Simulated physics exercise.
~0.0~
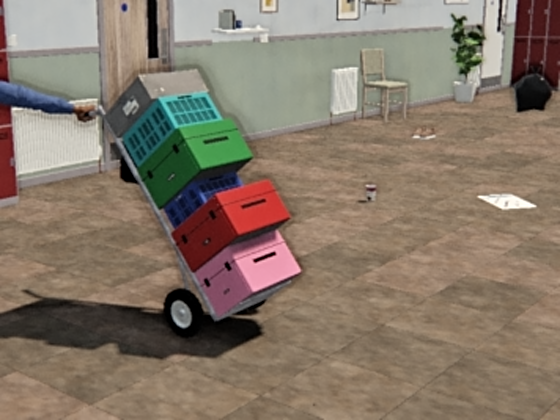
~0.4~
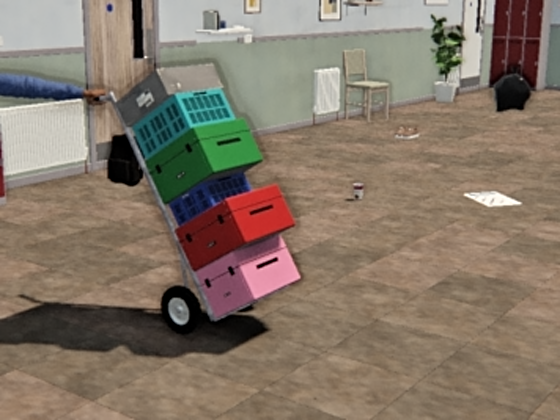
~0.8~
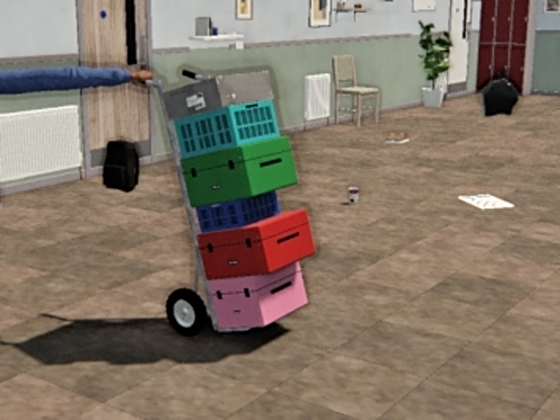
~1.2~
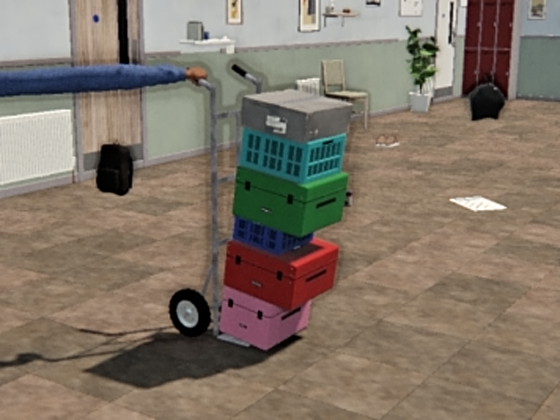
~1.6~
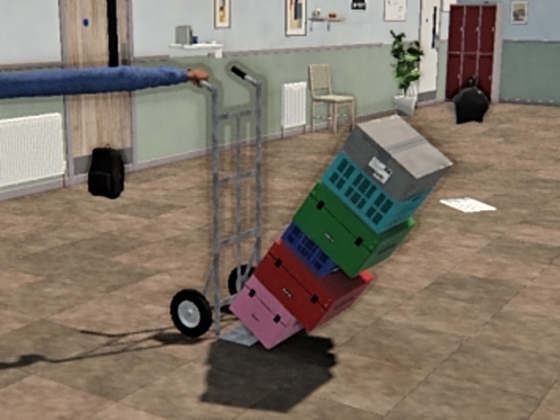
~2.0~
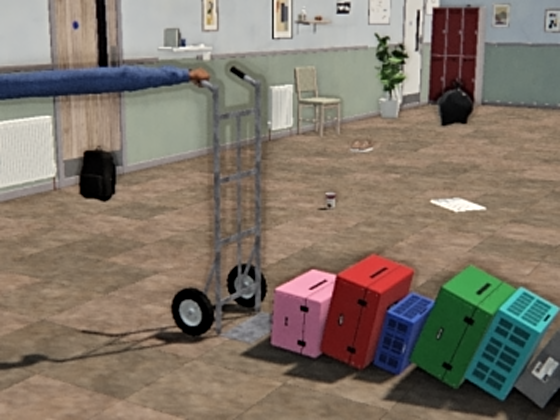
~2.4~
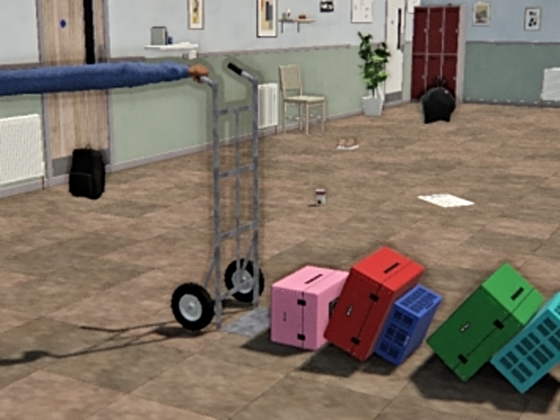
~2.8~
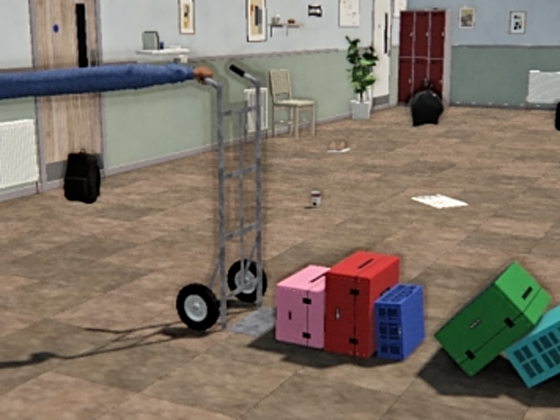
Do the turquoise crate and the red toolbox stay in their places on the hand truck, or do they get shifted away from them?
Both get shifted. The turquoise crate and the red toolbox topple off to the right with the rest of the stack and end up on the floor.
